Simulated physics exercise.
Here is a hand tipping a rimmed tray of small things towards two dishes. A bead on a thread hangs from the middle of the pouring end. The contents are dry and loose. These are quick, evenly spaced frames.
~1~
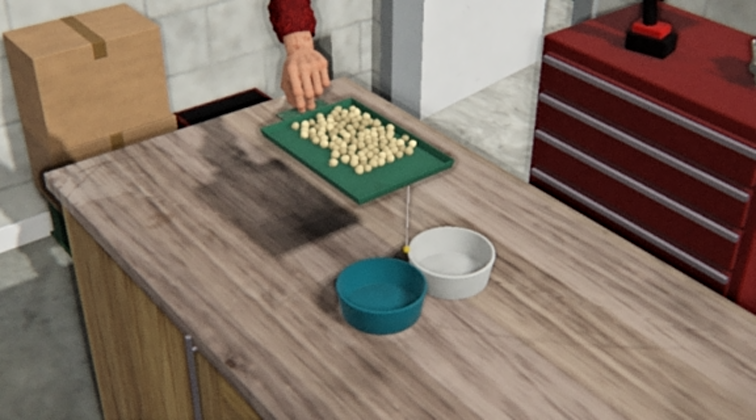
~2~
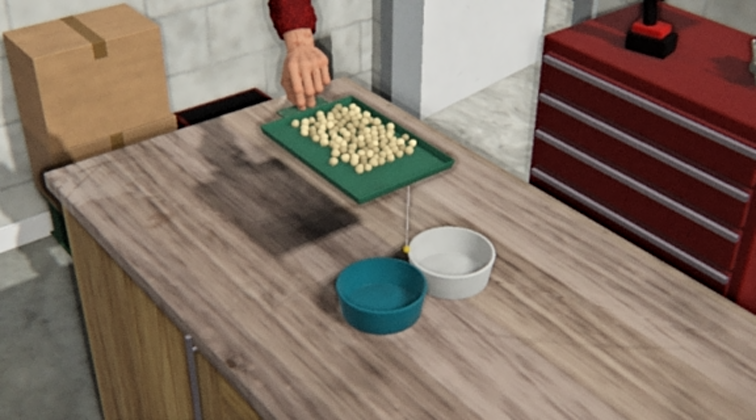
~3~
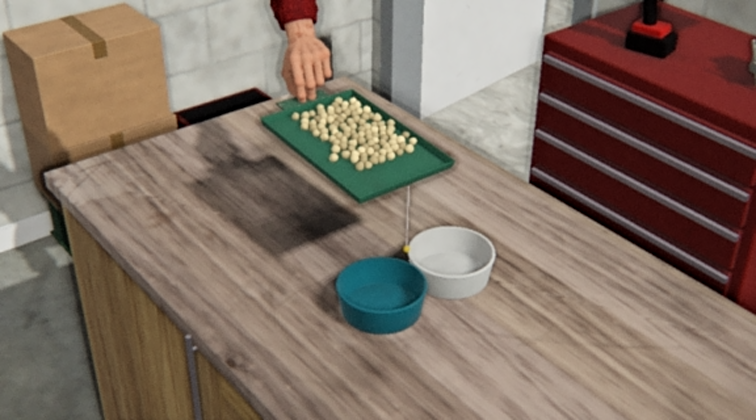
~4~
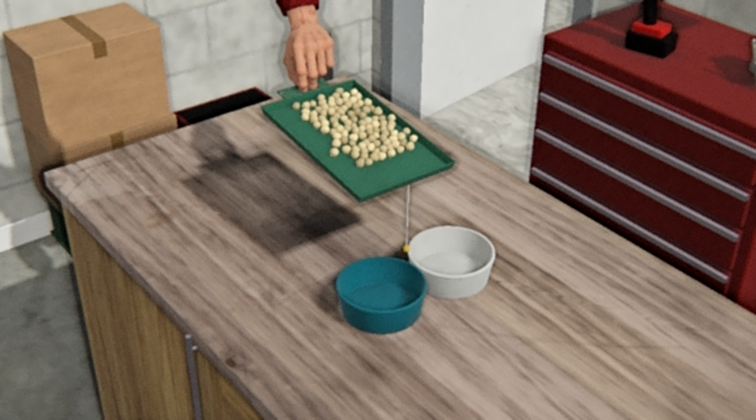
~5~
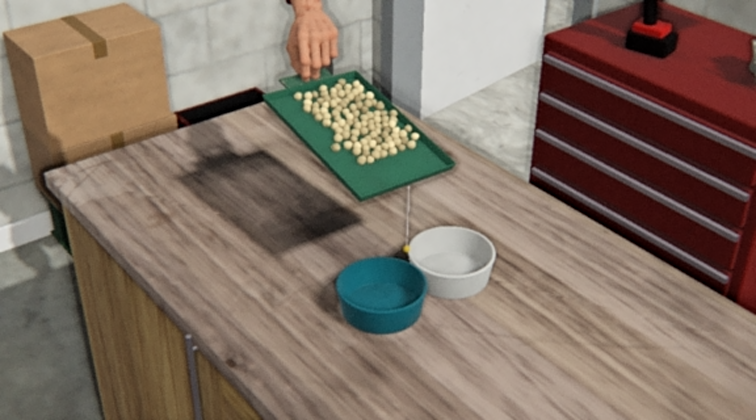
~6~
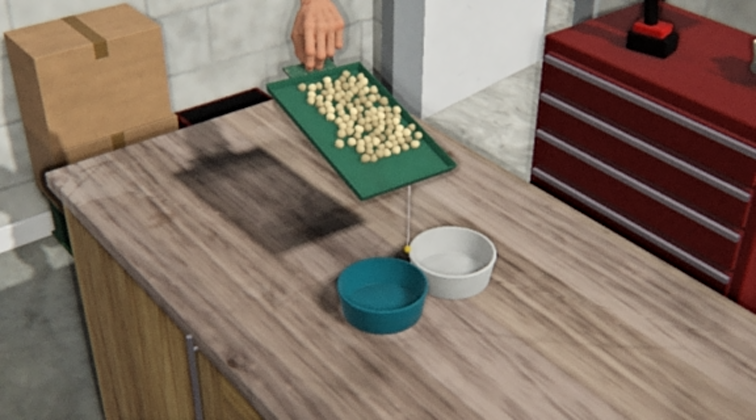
A hand raised the far end of a green tray of macadamia nuts, slanting it more and more towards a teal dish and a white dish on a wooden worktop, while the dishes stayed still.
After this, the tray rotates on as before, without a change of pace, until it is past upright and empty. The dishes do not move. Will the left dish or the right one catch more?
Fuller: The right-hand dish.
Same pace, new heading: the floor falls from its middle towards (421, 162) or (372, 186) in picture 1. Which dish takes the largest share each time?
The first try: The right one. The second: The dish on the left.
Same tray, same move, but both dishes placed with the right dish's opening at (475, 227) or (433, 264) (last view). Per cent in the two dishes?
Near 70 % and 70 %.
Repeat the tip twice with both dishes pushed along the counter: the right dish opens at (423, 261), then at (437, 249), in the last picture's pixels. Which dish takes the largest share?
First the right dish, then the right dish.
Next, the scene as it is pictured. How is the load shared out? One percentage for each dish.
For the left dish some 20 %, for the right dish some 80 %.
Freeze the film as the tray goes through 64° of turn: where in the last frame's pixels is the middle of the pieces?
Roughly at (427, 160).
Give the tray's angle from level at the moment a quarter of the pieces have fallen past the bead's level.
Around 80° of tilt.
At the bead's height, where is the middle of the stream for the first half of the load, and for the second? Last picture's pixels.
At about (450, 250), then at (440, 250).
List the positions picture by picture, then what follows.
Corners of the pouring end near (360, 197) and (451, 160), level; middle of the load near (352, 139), macadamia nuts; left dish near (409, 316); right dish near (479, 281); bead on its thread near (407, 249), in the first picture.
Corners of the pouring end near (360, 197) and (452, 160), level; middle of the load near (353, 138), in the second picture.
Corners of the pouring end near (360, 196) and (452, 160), tipped barely, lowest at the right corner; middle of the load near (353, 133), in the third picture.
Corners of the pouring end near (361, 195) and (452, 161), tipped a little, lowest at the right corner; middle of the load near (354, 127), in the fourth picture.
Corners of the pouring end near (362, 195) and (453, 163), tipped a little, lowest at the right corner; middle of the load near (355, 121), in the fifth picture.
Corners of the pouring end near (363, 195) and (454, 164), tipped clearly, lowest at the right corner; middle of the load near (359, 117); left dish near (410, 316); right dish near (480, 281), in the sixth picture.
Shortly afterwards, tray tipped steeply; the bulk on the tray; only a few in the left dish; a little in the right dish; only a few outside both; a little in the air.
Next, tray tipped past a quarter turn; a little on the tray; a little in the left dish; near half in the right dish; only a few outside both; near a quarter in the air.
Some moments later, tray tipped past a quarter turn; near a quarter in the left dish; the bulk in the right dish; a little outside both.
In the end, tray tipped past a quarter turn; near a quarter in the left dish; the bulk in the right dish; a little outside both.
